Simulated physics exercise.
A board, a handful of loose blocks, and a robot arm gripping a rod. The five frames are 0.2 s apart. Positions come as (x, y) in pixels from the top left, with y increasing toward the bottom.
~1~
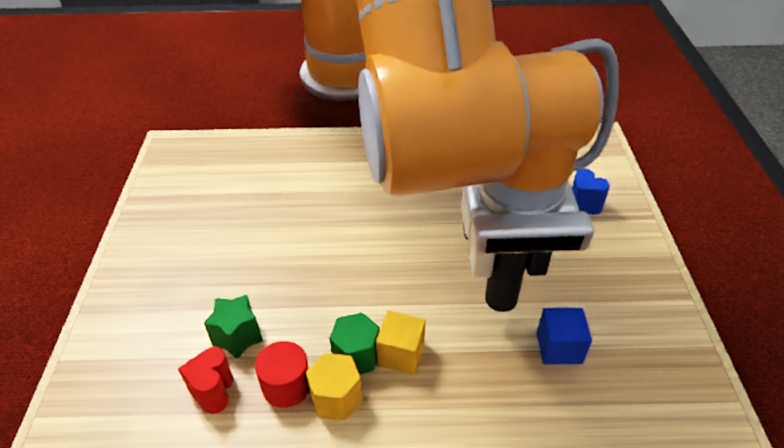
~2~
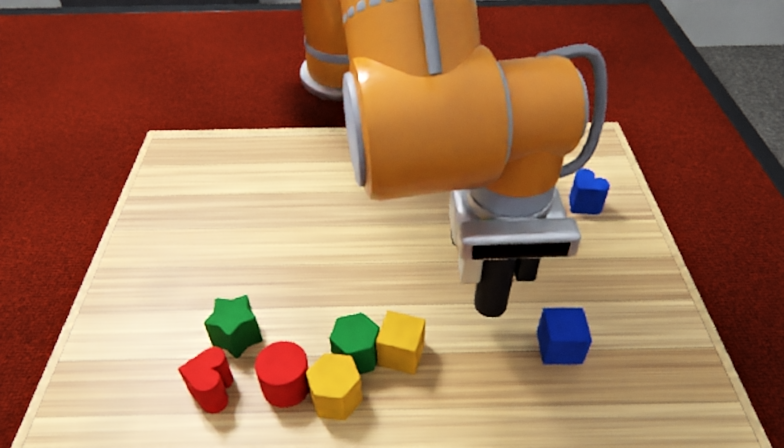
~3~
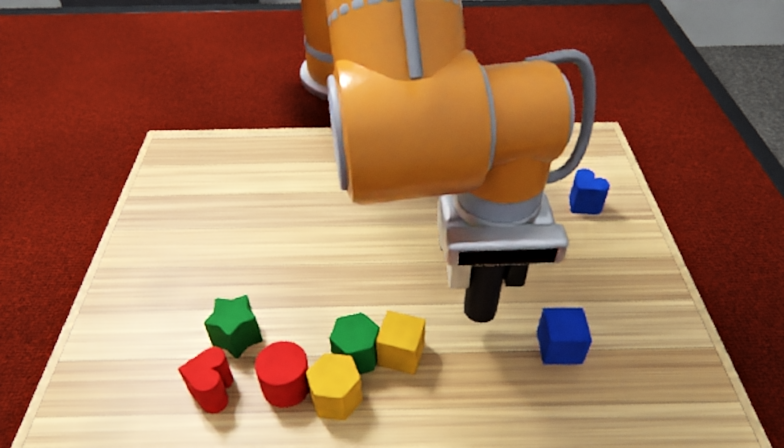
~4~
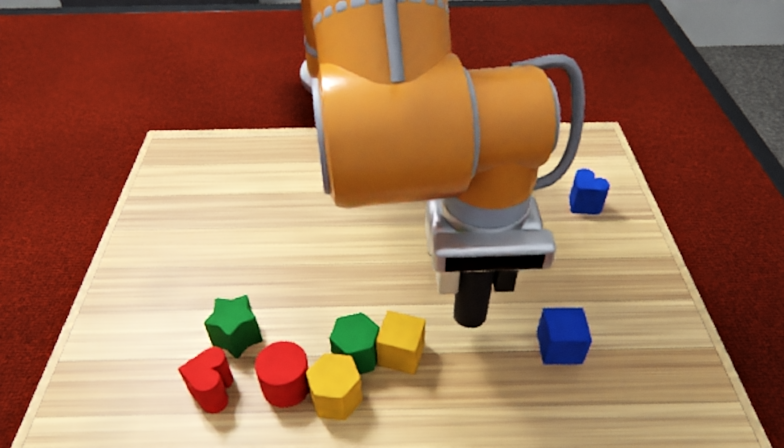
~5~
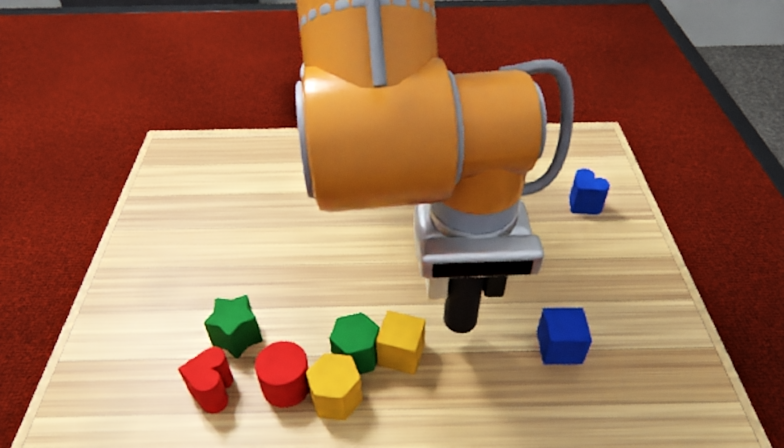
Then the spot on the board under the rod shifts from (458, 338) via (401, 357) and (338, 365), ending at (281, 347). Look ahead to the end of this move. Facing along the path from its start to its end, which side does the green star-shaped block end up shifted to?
The answer is right: Facing from the path's start to its end, that's where the green star-shaped block shifts.
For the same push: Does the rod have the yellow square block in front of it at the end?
Short answer: Yes.
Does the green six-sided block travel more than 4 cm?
In short: Yes.
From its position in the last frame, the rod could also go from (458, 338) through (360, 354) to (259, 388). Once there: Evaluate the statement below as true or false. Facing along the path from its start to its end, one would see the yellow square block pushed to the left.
False
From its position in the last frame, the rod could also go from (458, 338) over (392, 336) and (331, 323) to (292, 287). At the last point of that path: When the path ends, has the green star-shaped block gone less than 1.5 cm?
Final answer: Yes.
On the path given first. One third of the way, rod (400, 340); green six-sided block (315, 332); yellow square block (356, 342).
Two thirds of the way, rod (335, 348); green star-shaped block (215, 311); red cylinder (243, 371); green six-sided block (258, 323); yellow square block (291, 344).
At the end, rod (276, 329); green star-shaped block (158, 303), turned 30° anticlockwise; red cylinder (233, 374); green six-sided block (200, 307), turned 15° clockwise; yellow square block (233, 328).
